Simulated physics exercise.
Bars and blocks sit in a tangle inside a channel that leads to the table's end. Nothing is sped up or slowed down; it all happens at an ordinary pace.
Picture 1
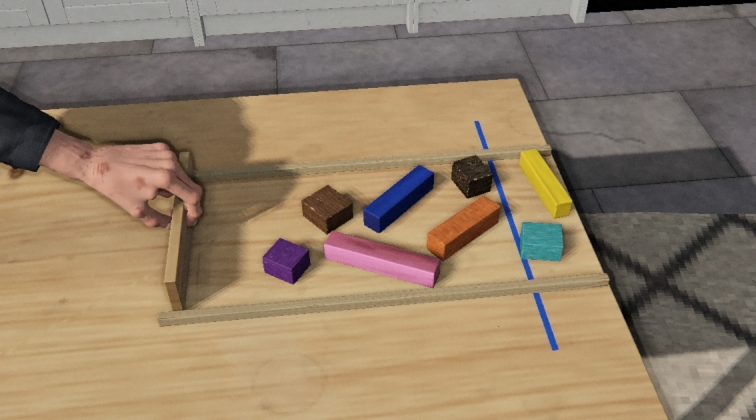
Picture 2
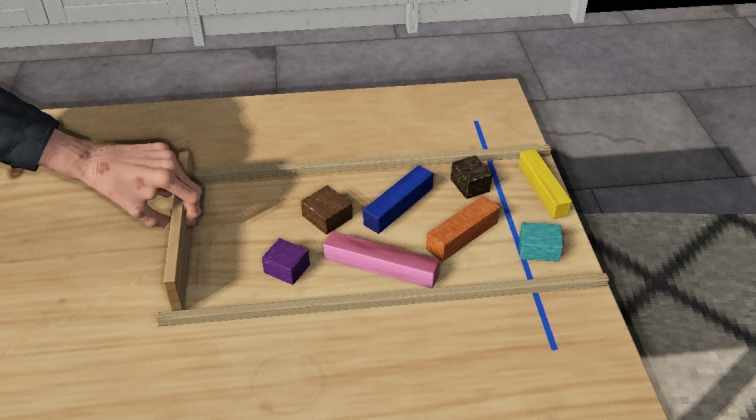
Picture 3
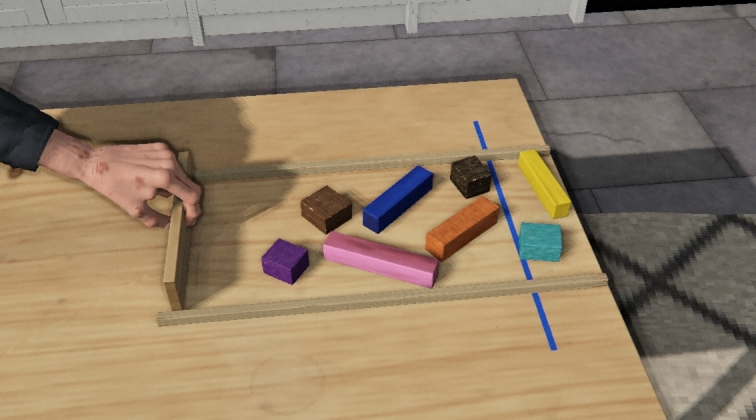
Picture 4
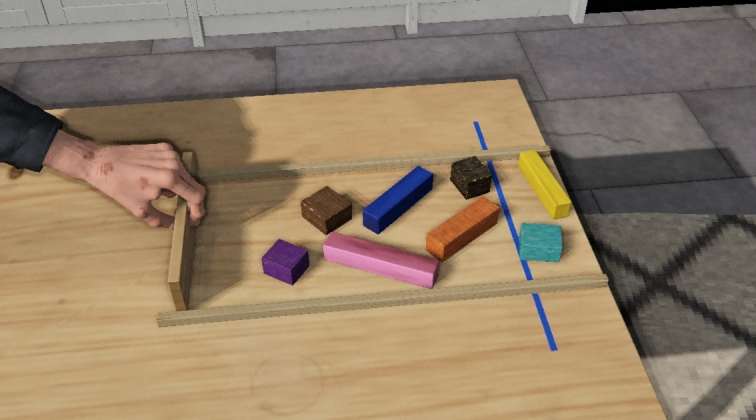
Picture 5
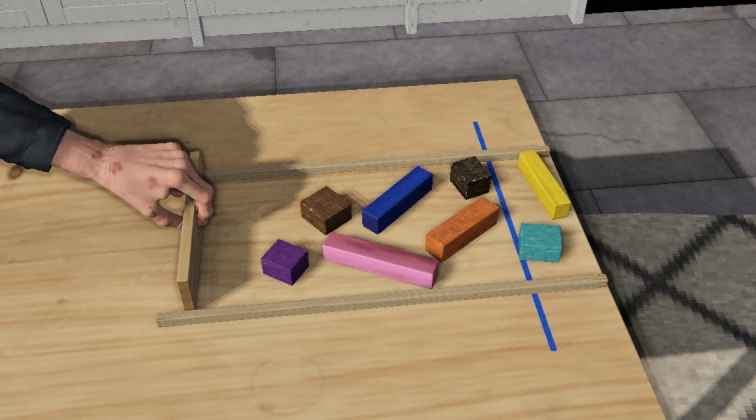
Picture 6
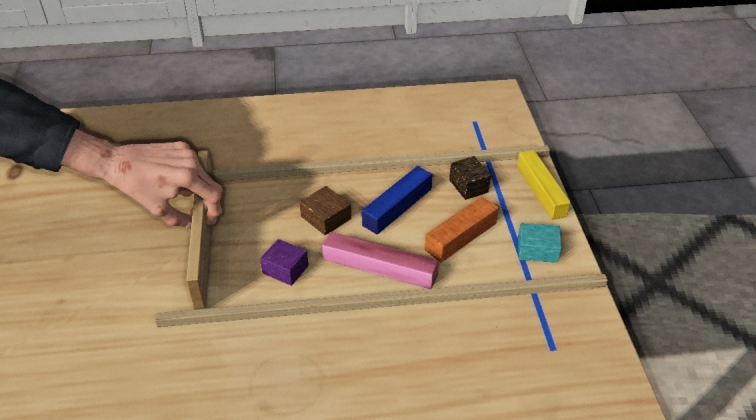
A hand at the left grips an upright wooden board between two thin rails on a light wooden table, seen from above at an angle. Purple, brown, pink, blue, orange and black pieces lie jumbled between the rails, with turquoise and yellow ones by the blue line at right. The hand holds still, then slides the board slightly right, while the pieces and the view stay practically still.
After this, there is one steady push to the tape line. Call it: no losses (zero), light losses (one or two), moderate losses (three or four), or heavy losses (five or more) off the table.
Moderate losses.
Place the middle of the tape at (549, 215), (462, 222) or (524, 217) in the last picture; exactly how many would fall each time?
6, 0, 4.
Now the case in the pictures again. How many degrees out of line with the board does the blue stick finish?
Out of line by around 5°.
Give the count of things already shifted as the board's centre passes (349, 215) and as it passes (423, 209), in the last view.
Up to then 4, and up to the other point 6.
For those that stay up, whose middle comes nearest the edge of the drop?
The orange bar ends nearest.
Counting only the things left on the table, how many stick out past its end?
Overhanging ones - 2.
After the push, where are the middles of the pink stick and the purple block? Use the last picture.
The one named first is at (564, 240), the next at (542, 262).
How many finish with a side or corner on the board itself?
3.
Soon after, none off yet; yellow stick at rest near (543, 184); turquoise block at rest near (539, 243); black block at rest near (470, 178).
After that, none off yet; yellow stick at rest near (543, 184); turquoise block at rest near (539, 243); black block at rest near (471, 177).
And then, none off yet; yellow stick moving near (552, 183); turquoise block displaced about its own width near (567, 240); black block displaced well along near (526, 170).
In the end, the number that fall off is three or four; gone, black block, turquoise block and yellow stick.
